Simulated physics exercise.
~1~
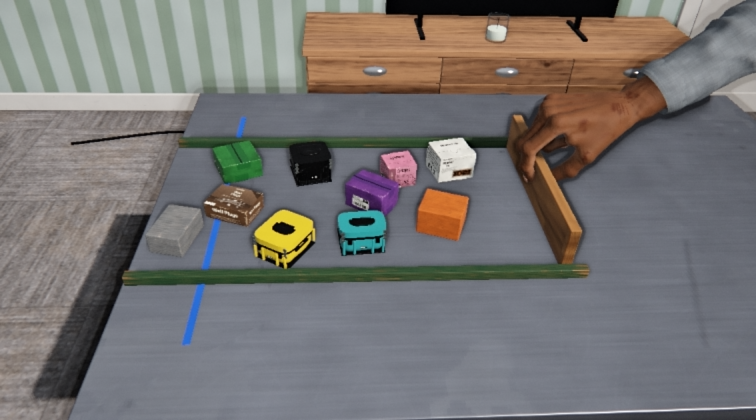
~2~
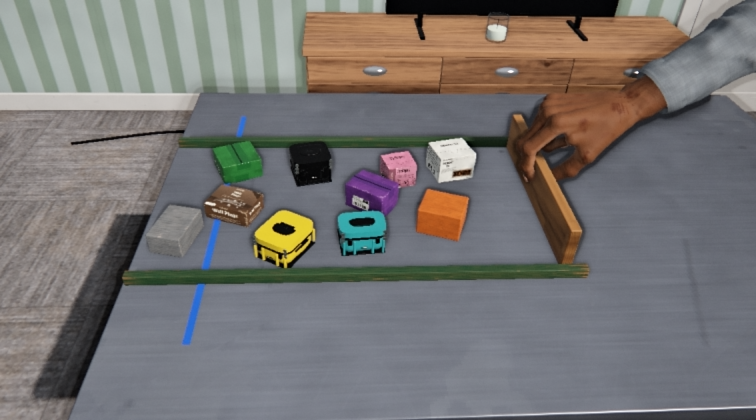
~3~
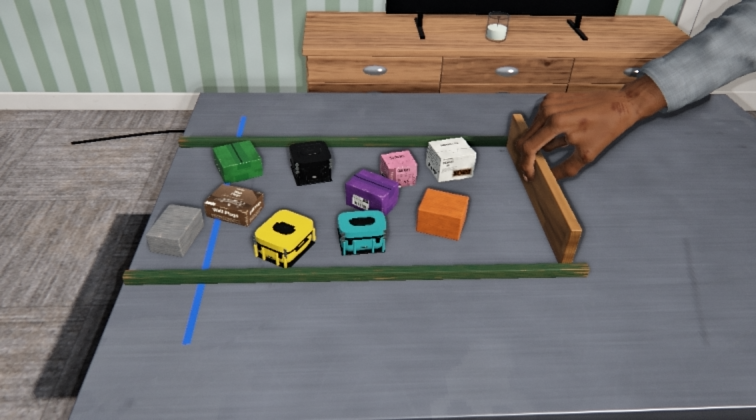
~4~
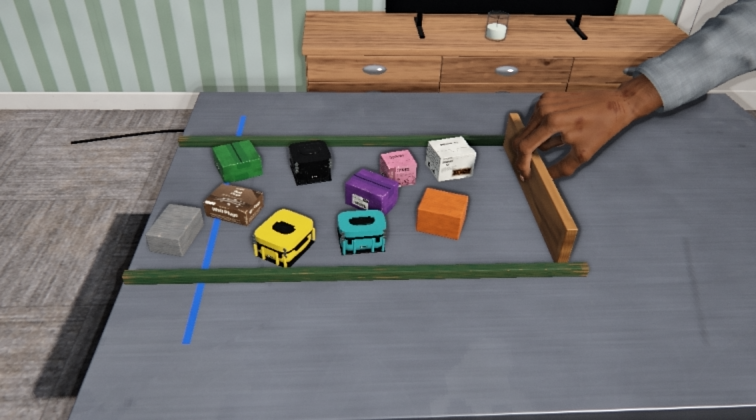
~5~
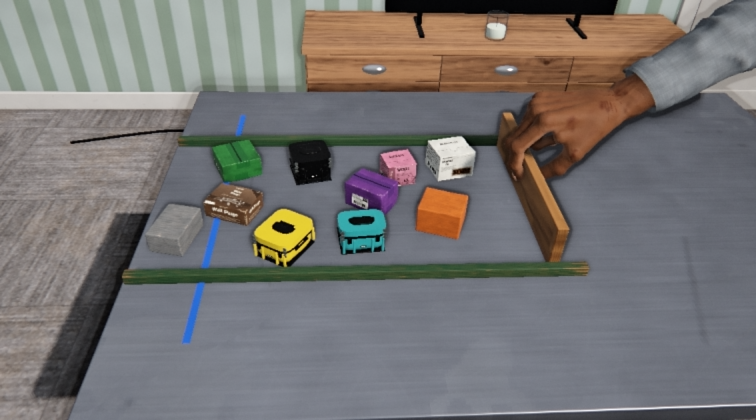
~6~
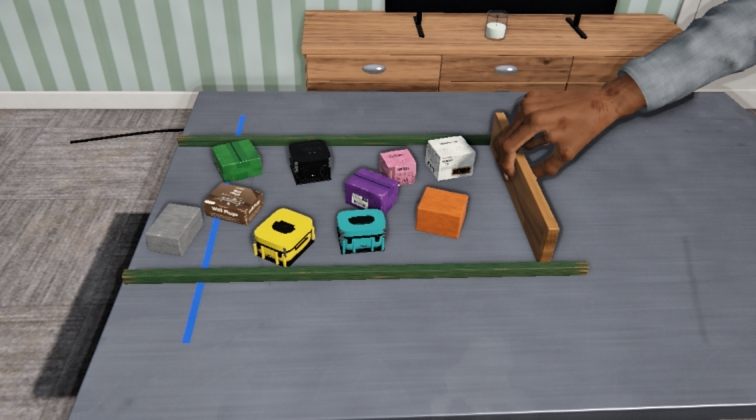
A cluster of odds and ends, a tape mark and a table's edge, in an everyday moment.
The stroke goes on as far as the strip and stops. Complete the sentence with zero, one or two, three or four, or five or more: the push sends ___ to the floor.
The push sends three or four to the floor.
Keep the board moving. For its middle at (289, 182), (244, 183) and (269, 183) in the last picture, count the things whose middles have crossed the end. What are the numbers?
Per position: 0 / 3 / 1.
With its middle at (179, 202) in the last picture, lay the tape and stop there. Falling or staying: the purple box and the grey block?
Purple box - safe; grey block - gone.
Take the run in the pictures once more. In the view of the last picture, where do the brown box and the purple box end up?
The brown box comes to rest close to (156, 203), while the purple box rests close to (205, 189).
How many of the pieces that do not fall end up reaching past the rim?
It's 3.
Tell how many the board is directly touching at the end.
Contact count: 4.
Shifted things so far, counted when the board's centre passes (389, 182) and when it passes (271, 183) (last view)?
Counts: 6, 10.
Soon after, none off yet; grey block at rest near (175, 229); green box at rest near (237, 160); brown box at rest near (234, 204).
After that, none off yet; grey block moving near (166, 229); green box displaced a little near (219, 162); brown box at rest near (234, 204).
In the end, the number that fall off is three or four; gone, yellow case, green box and grey block.
